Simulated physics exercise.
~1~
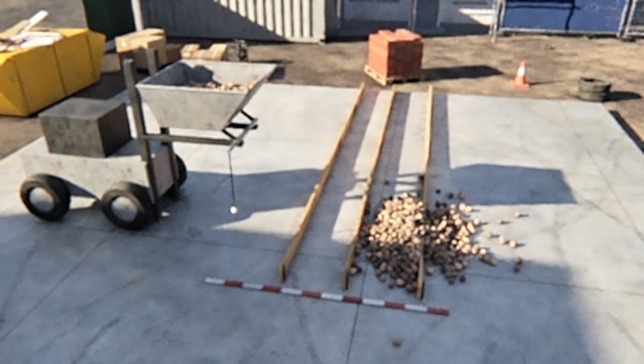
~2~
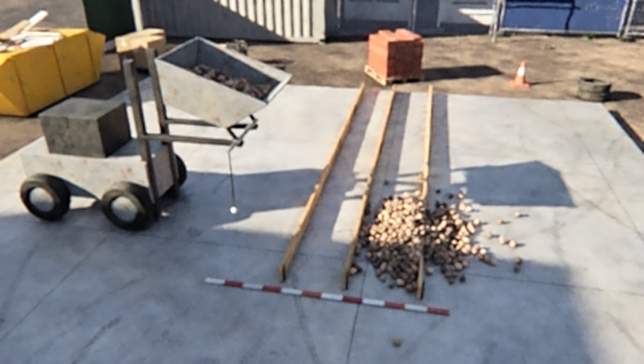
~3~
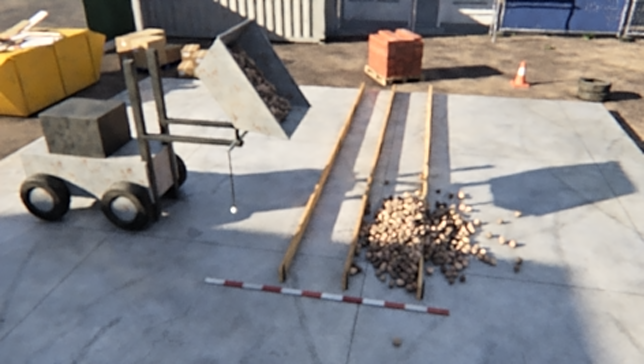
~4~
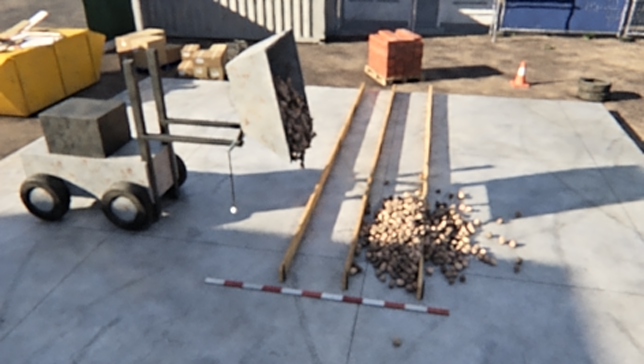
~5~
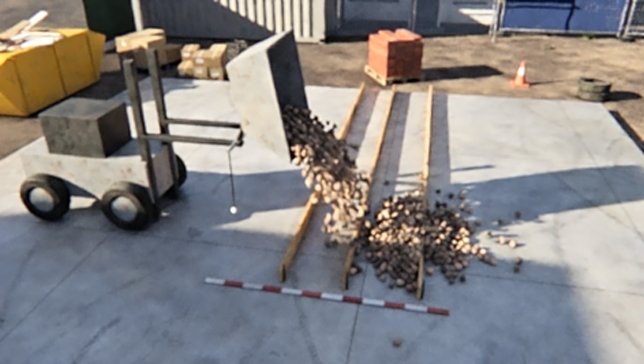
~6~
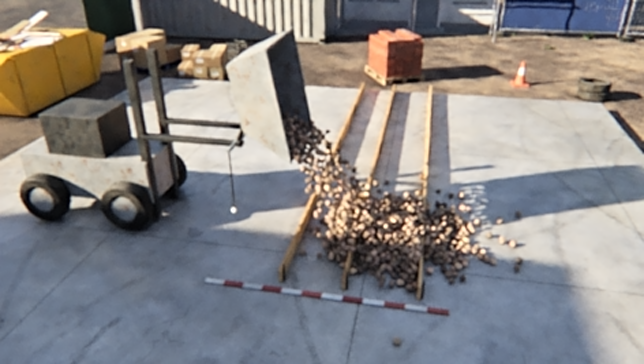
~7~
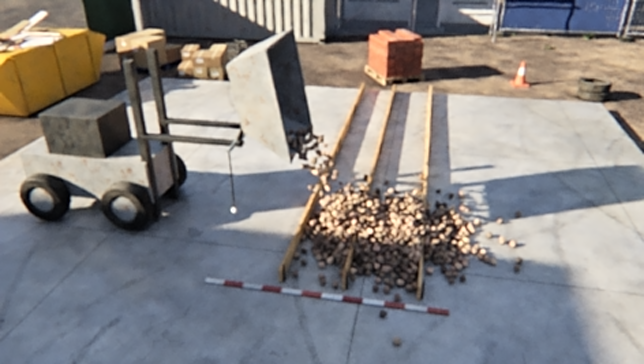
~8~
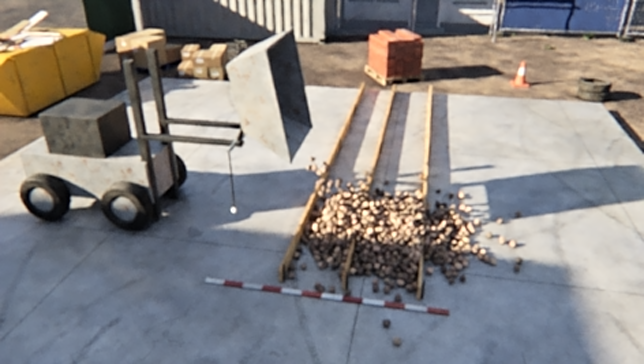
To begin with, a small fork truck on the left of a sunlit concrete yard holds up a grey skip of brown stones, while an earlier heap lies across the ends of three long boards on the right. The skip tilts toward the right, steepening until its open side faces the boards. Stones slip to its lip, then pour out in a thick stream over the nearest board and into the old heap. The stream thins to a trickle as stones fill the near bay. Finally the skip hangs steeply tipped and empty above one broad, merged pile, with stones scattered around its edges.
